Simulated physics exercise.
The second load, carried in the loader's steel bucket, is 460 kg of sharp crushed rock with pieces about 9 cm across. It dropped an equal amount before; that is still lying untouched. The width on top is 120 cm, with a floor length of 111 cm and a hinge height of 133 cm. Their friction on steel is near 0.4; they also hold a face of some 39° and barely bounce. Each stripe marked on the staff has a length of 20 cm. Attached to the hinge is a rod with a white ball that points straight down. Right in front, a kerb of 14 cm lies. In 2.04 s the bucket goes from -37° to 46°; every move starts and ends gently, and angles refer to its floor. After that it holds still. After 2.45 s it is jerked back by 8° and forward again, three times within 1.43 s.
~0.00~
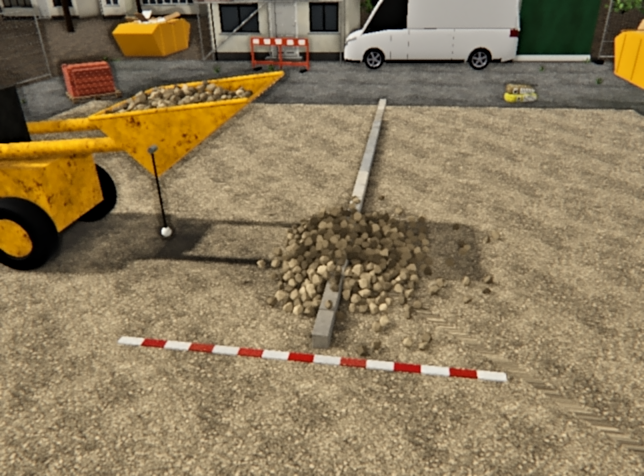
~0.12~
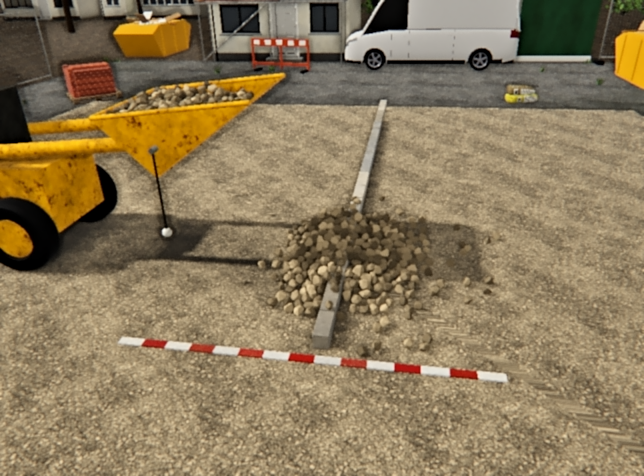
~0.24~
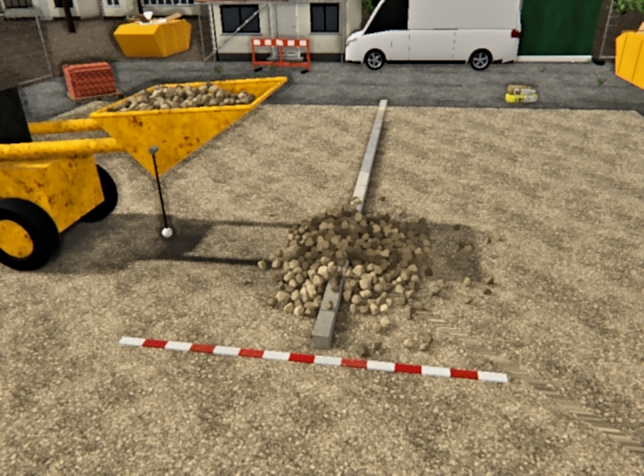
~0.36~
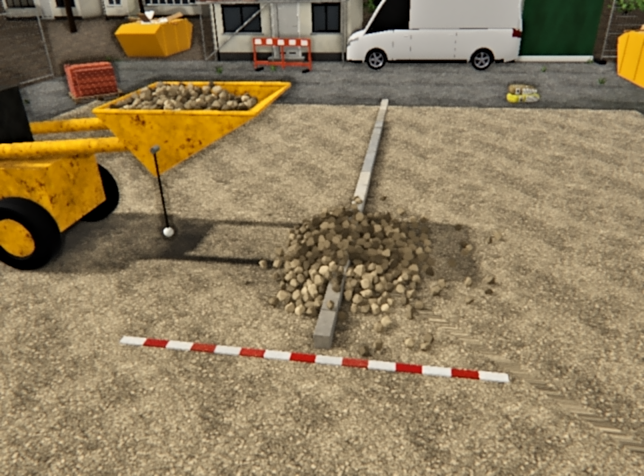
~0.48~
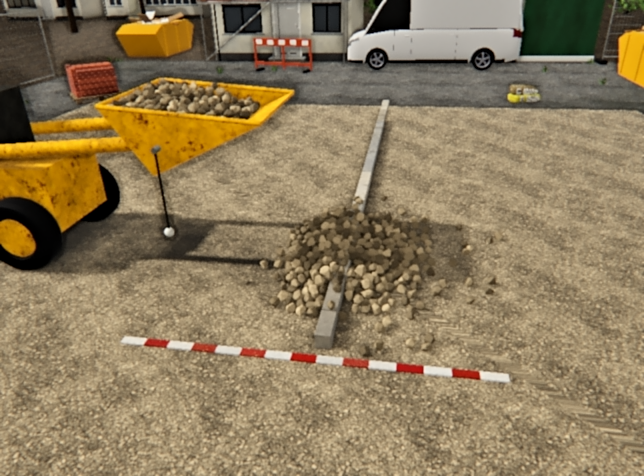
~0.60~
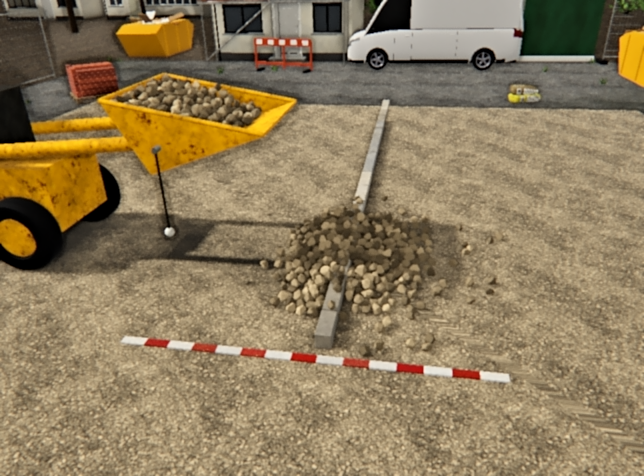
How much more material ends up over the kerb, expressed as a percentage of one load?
About 0 per cent of a load more.
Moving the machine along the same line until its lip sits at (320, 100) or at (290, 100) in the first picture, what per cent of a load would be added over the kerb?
35 % and 10 %.
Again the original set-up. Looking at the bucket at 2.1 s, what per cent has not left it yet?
Near 20 per cent of the load is held.
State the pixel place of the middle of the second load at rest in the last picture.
Around (282, 246).
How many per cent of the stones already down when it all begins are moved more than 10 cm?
Roughly 0 per cent of them.
After 1.5 s the floor is at 33°; in per cent of one load, 100 in the bucket, 53 on this side of the kerb, 47 over the kerb; the foremost stones are at (480, 258).
After 2.1 s the floor is at 46°; in per cent of one load, 22 in the bucket, 131 on this side of the kerb, 47 over the kerb; the foremost stones are at (480, 258).
After 4.3 s the floor is at 46°; in per cent of one load, 0 in the bucket, 153 on this side of the kerb, 47 over the kerb; the foremost stones are at (480, 258).
After 7.2 s the floor is at 46°; in per cent of one load, 0 in the bucket, 153 on this side of the kerb, 47 over the kerb; the foremost stones are at (480, 258). Net gain over the kerb, 0.
